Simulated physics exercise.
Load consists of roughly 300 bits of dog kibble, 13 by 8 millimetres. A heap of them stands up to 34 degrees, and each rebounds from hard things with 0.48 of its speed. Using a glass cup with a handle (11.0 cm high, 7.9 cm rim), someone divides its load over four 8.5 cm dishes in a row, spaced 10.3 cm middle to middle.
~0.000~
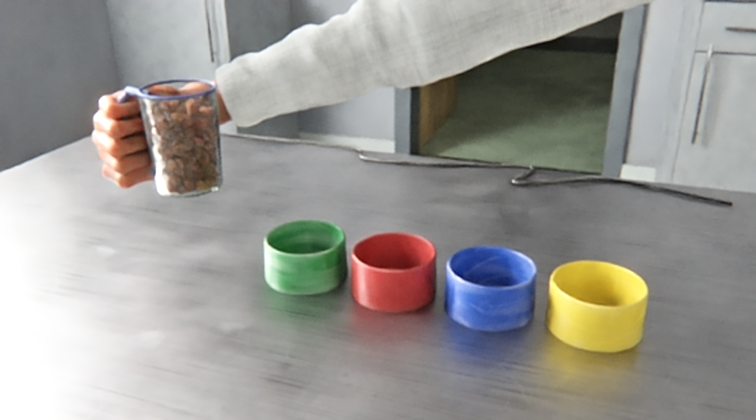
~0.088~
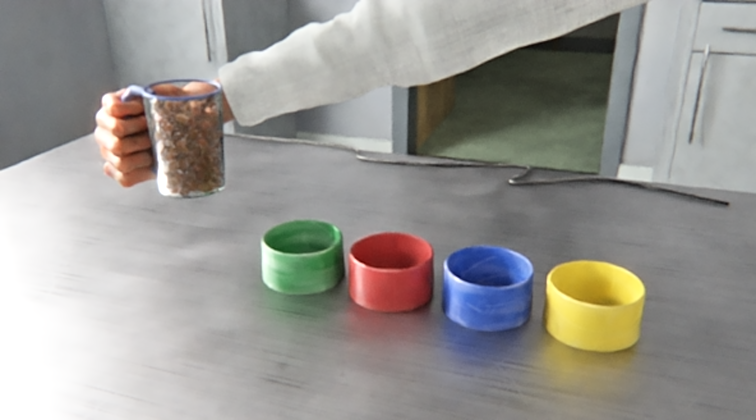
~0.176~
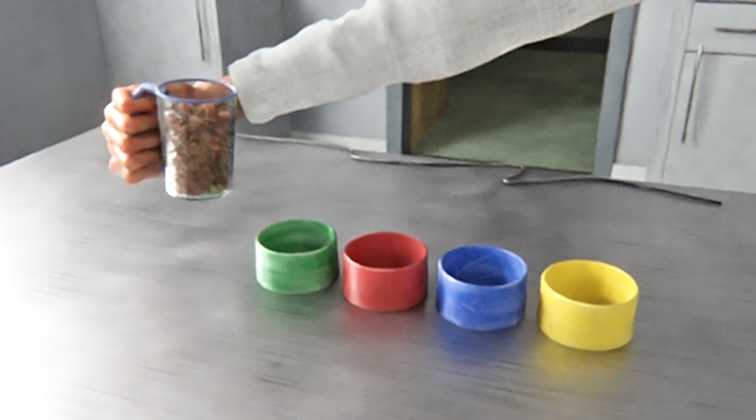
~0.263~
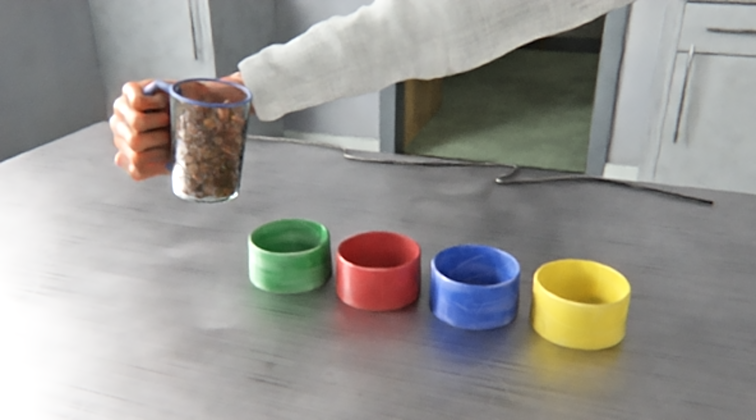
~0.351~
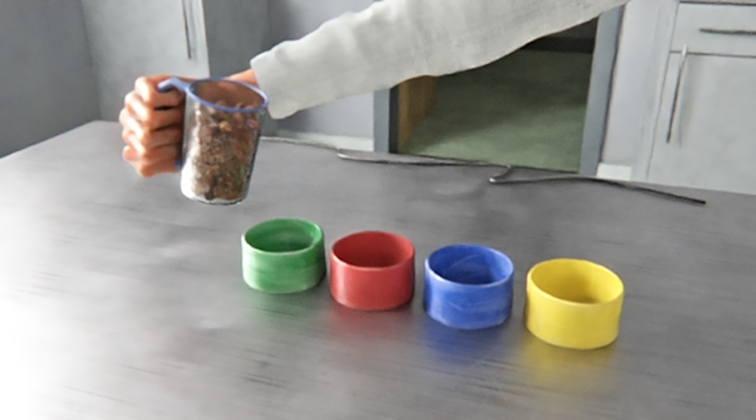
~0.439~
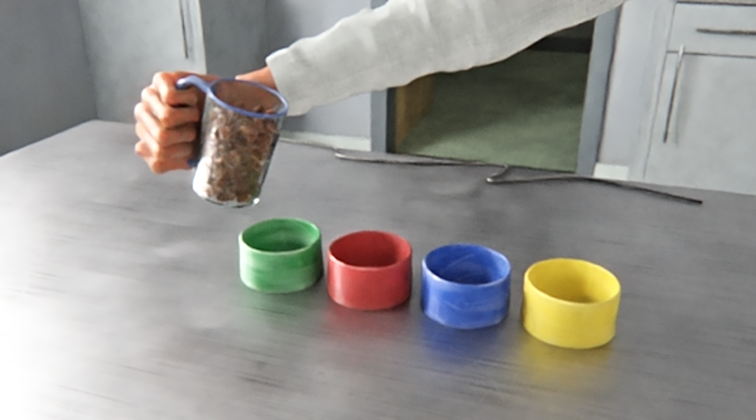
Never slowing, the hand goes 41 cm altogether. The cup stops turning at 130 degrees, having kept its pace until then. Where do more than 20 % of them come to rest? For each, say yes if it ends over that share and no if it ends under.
Outcome: Red: Ends up with a fifth or less, blue: Ends up with a fifth or less, green: Ends up with a fifth or less, yellow: Ends up with more than a fifth, counter: Ends up with more than a fifth.
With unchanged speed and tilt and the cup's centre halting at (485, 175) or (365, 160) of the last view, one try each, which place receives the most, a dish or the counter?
Try 1 - yellow; try 2 - counter.
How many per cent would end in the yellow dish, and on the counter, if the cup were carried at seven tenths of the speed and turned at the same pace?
Shares: Yellow 70, counter 30.
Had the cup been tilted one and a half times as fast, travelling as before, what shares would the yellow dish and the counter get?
Shares: Yellow 70, counter 30.
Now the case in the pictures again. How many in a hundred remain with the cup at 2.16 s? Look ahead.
About 80 per cent.
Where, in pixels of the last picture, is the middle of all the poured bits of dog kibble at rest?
Approximately (584, 304) in the last view.
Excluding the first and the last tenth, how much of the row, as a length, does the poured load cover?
That stretch measures near 13 centimetres.
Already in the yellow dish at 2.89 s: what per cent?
Share at that time: Approx. 75 per cent.
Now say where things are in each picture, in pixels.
In the first frame, cup at (184, 138), tilt 0 degrees, lip at (210, 92), moved 0.0 cm; middle of the pieces at (188, 149); green dish at (305, 237); red dish at (394, 251); blue dish at (492, 267); yellow dish at (599, 284).
In the second frame, cup at (188, 139), tilt 2 degrees, lip at (215, 93), moved 0.8 cm; middle of the pieces at (191, 150).
In the third frame, cup at (198, 140), tilt 6 degrees, lip at (231, 97), moved 3.0 cm; middle of the pieces at (201, 151).
In the fourth frame, cup at (209, 141), tilt 10 degrees, lip at (246, 102), moved 5.2 cm; middle of the pieces at (211, 153).
In the fifth frame, cup at (221, 143), tilt 14 degrees, lip at (263, 107), moved 7.4 cm; middle of the pieces at (223, 155).
In the sixth frame, cup at (237, 145), tilt 19 degrees, lip at (284, 113), moved 9.7 cm; middle of the pieces at (238, 157); green dish at (281, 235); red dish at (370, 249); blue dish at (467, 264); yellow dish at (573, 281). The cup turns about 50 degrees a second and travels 25 cm a second.
After 1.47 s, tilt 70 degrees; cup holds 100 %.
After 2.16 s, tilt 104 degrees; cup holds 80 %, yellow 10 %.
Then, at 2.89 s, tilt 130 degrees; cup holds 0 %, yellow 75 %.
At rest (3.6 s), red 0 %, blue 0 %, green 0 %, yellow 70 %, counter 30 %.
